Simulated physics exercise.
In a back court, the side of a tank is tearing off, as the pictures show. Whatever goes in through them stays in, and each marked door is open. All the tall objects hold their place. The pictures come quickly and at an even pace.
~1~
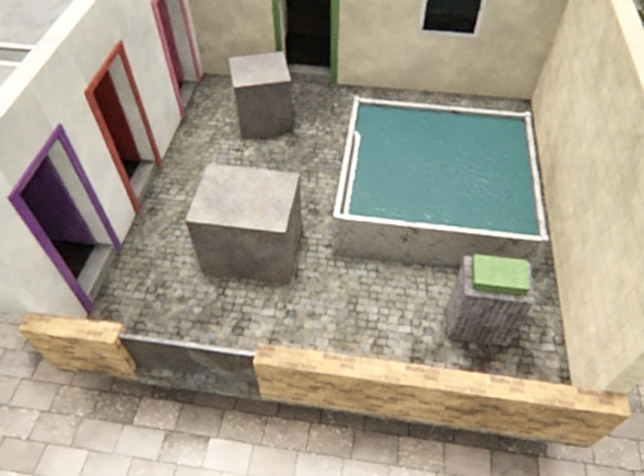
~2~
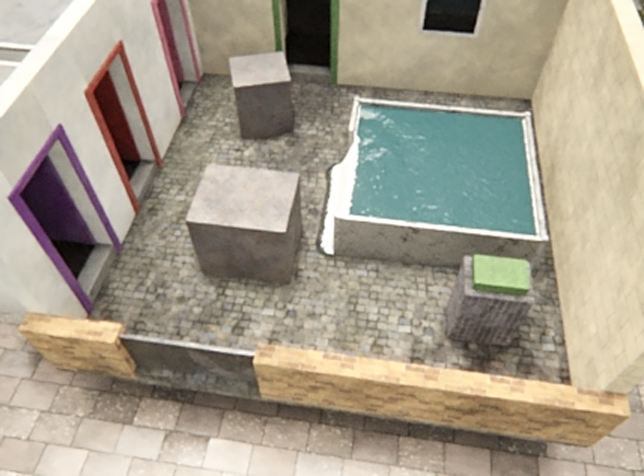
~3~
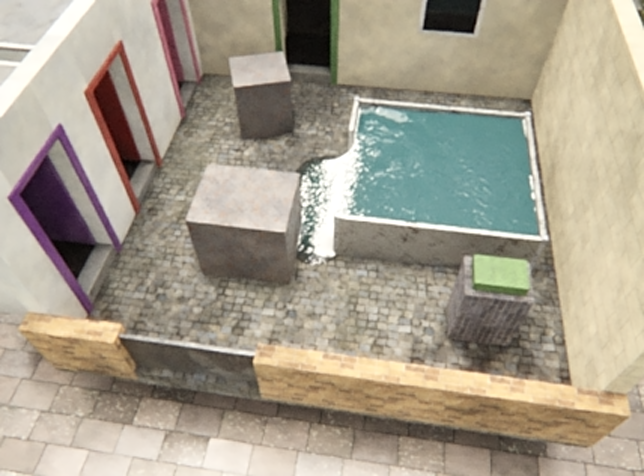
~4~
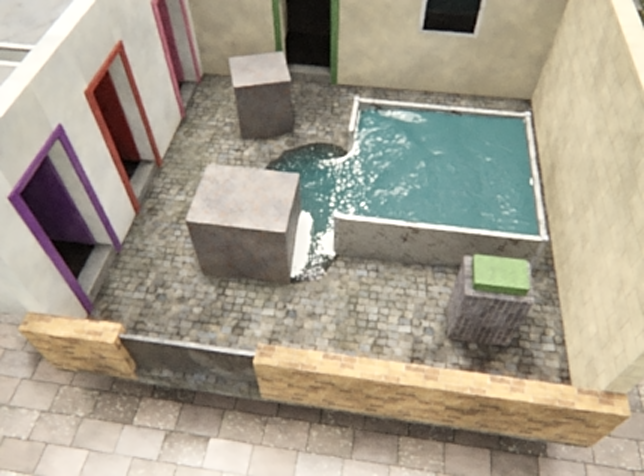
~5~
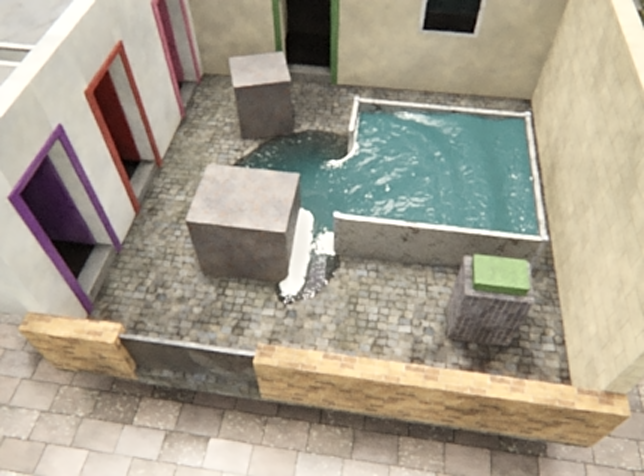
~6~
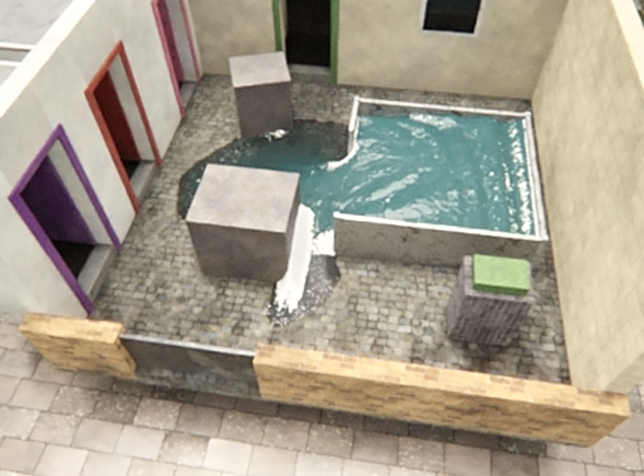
In a back court, the left side of a full tank gave way, and water poured out through the gap, foamed against the large grey block and spread around it across the cobbled paving.
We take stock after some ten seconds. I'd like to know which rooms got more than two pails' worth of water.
In the end pink door: Over two buckets. Red door: Over two buckets. Purple door: At most two buckets. Green door: At most two buckets.
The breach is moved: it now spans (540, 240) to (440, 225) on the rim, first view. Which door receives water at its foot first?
It's the purple door.
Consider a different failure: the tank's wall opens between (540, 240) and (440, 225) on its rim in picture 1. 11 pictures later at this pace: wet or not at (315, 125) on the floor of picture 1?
At that place: Dry.
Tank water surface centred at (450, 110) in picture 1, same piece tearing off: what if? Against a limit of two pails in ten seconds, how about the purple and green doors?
I'd say the purple one remains below and the green one runs past the limit.
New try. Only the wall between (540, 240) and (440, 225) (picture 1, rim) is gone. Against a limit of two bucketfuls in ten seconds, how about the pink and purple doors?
Pink: Above the mark; purple: Above the mark.
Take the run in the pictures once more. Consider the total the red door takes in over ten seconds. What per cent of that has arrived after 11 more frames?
Close to 45 out of every hundred.
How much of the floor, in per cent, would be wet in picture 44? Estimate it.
My estimate is close to 100 per cent.
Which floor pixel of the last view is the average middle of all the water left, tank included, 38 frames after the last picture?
Close to (324, 206).
A moment on, water covers 35 % of the floor; the pink door not reached, the red door over two buckets in, the purple door not reached, the green door not reached.
Next, water covers 55 % of the floor; the pink door wet at the sill, nothing in, the red door far over two buckets in, the purple door wet at the sill, nothing in, the green door wet at the sill, nothing in.
Then, water covers 70 % of the floor; the pink door over two buckets in, the red door far over two buckets in, the purple door wet at the sill, nothing in, the green door wet at the sill, nothing in.
Later, water covers 100 % of the floor; the pink door far over two buckets in, the red door far over two buckets in, the purple door under two buckets in, the green door wet at the sill, nothing in.
In the end, water covers 100 % of the floor; the pink door far over two buckets in, the red door far over two buckets in, the purple door under two buckets in, the green door wet at the sill, nothing in.
